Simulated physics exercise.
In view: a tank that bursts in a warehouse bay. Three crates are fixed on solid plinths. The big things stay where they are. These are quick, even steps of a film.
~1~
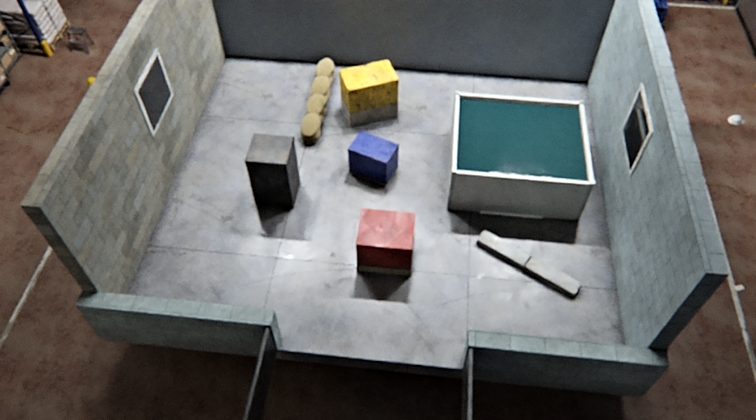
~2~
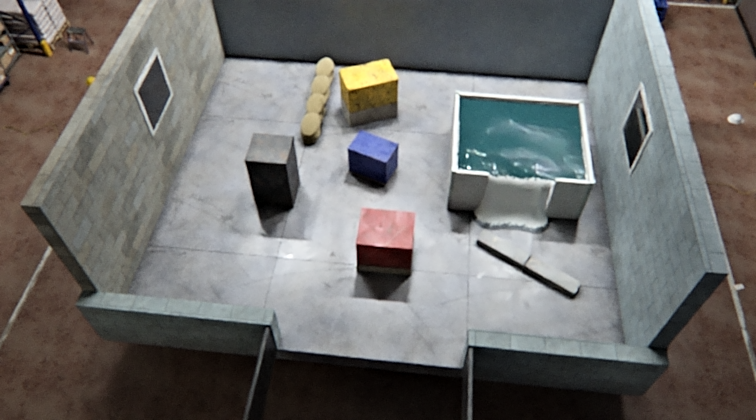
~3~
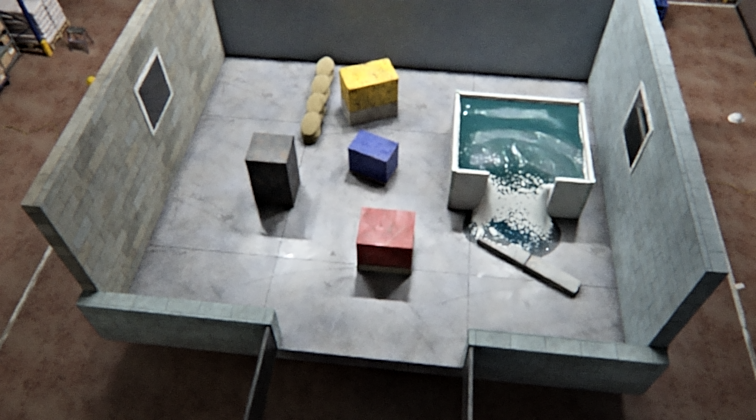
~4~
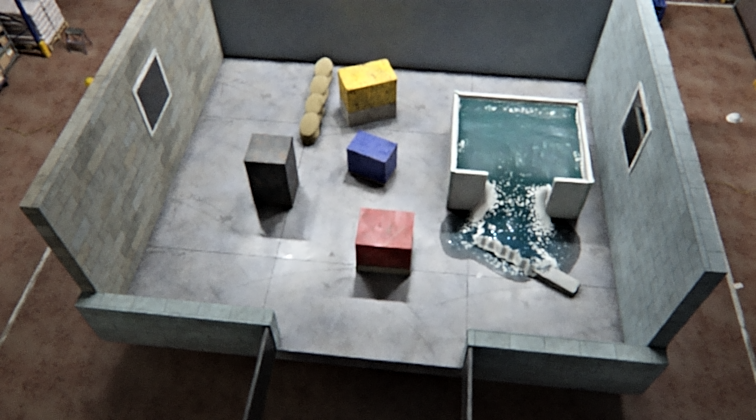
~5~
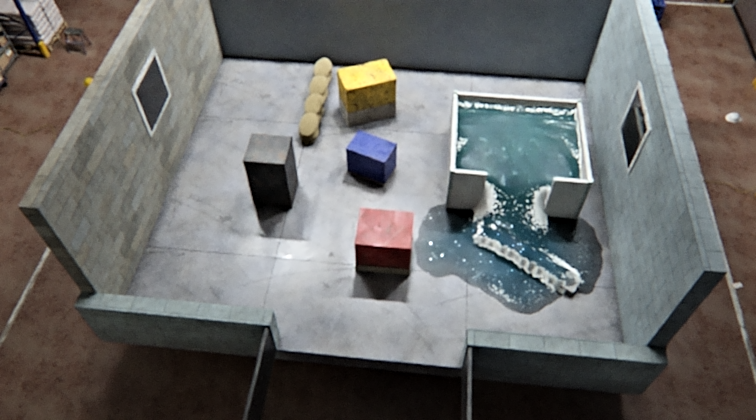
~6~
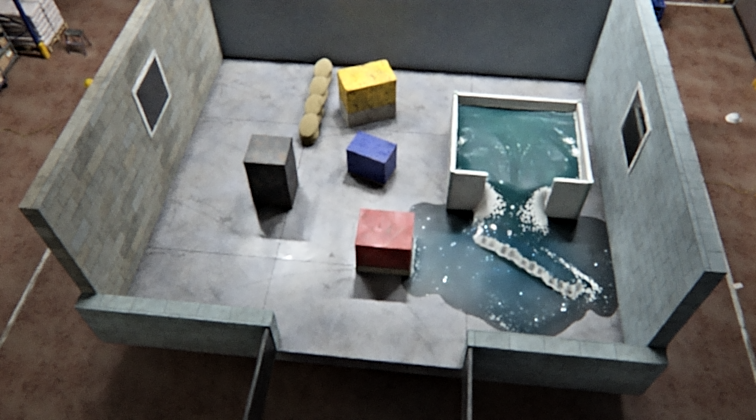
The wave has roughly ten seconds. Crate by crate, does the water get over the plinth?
One by one: The red crate is soaked; the blue crate is soaked; the yellow crate keeps dry.
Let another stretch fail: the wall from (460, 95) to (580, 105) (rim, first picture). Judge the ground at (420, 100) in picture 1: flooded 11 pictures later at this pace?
Verdict: Wet.
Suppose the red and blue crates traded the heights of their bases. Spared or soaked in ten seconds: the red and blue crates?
One by one: The red crate is wetted, the blue crate stays dry.
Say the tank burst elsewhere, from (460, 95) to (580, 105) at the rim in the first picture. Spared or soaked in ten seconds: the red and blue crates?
Red escapes it; blue takes water.
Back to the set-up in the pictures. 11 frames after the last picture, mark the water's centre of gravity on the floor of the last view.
At about (514, 224).
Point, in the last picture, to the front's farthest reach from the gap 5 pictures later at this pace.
At about (361, 342).
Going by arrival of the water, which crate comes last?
I say the crate marked yellow.
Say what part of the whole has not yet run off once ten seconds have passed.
I make it 70 per cent.
A moment on, water covers 20 % of the floor; the red crate water round its plinth, the blue crate not reached, the yellow crate not reached.
Next, water covers 25 % of the floor; the red crate water round its plinth, the blue crate not reached, the yellow crate not reached.
Then, water covers 35 % of the floor; the red crate water round its plinth, the blue crate water round its plinth, the yellow crate not reached.
Later, water covers 65 % of the floor; the red crate water round its plinth, the blue crate water round its plinth, the yellow crate water round its plinth.
In the end, water covers 95 % of the floor; the red crate was topped, the blue crate was topped, the yellow crate stayed above the water.
